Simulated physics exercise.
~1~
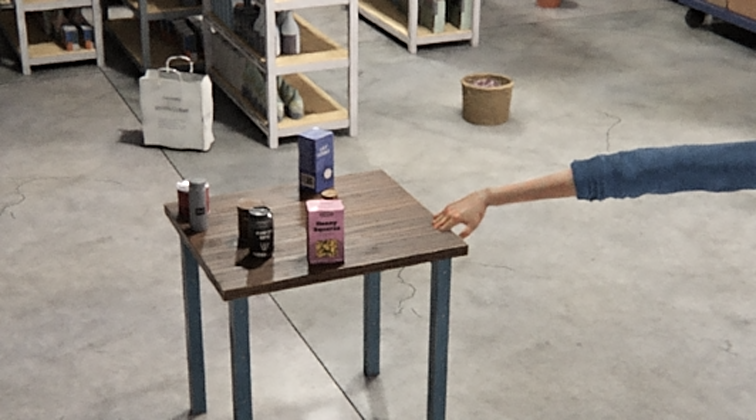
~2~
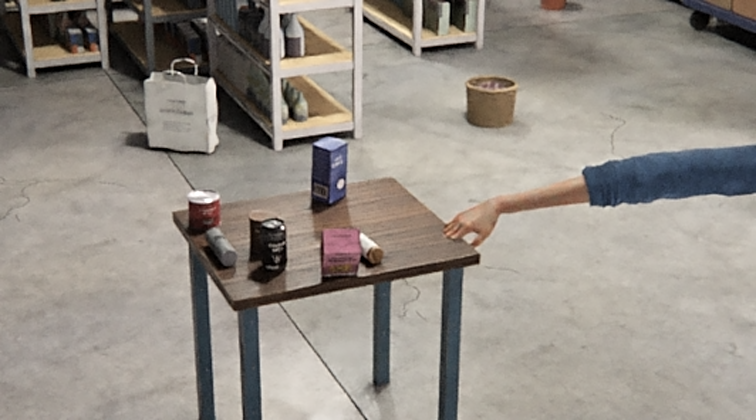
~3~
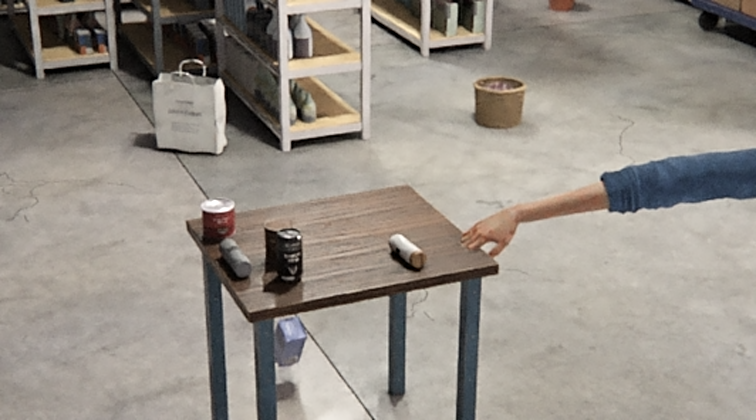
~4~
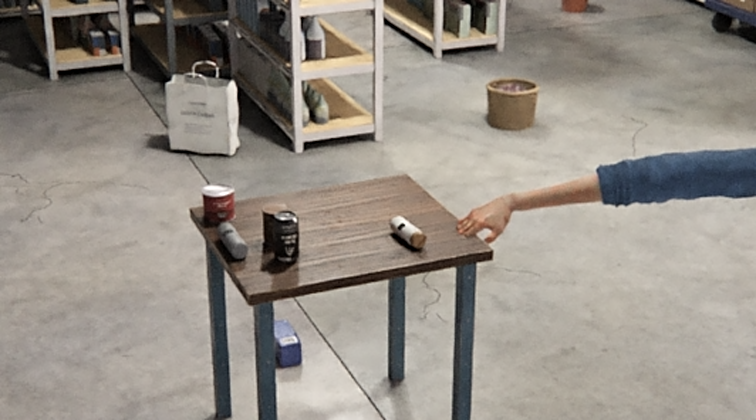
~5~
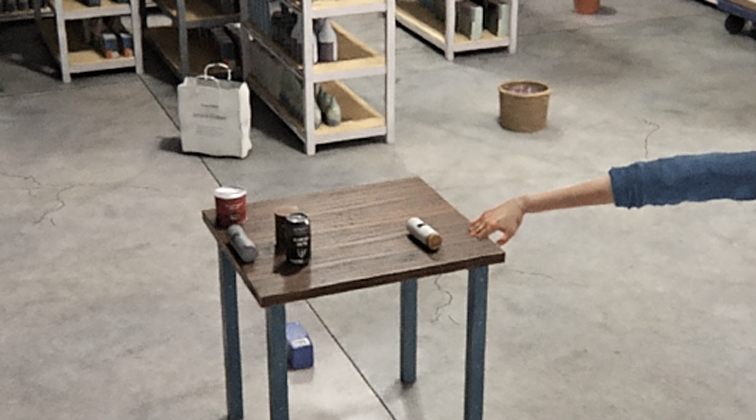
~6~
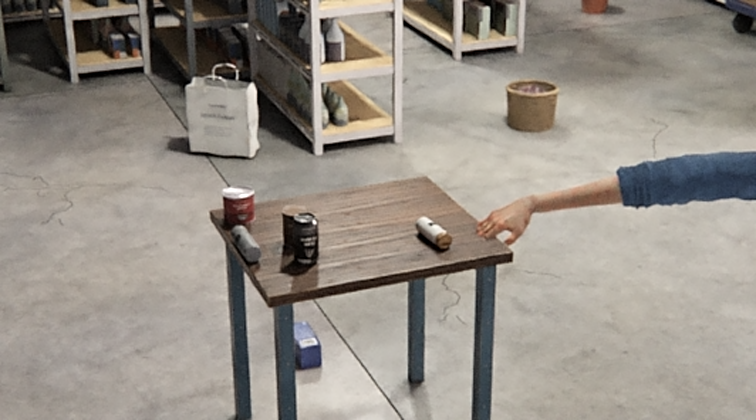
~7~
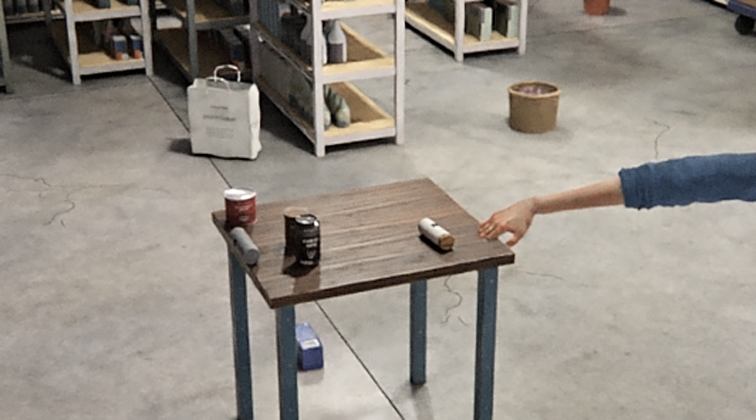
A hand jerks the table, toppling two shakers and sending two cartons off its edge.
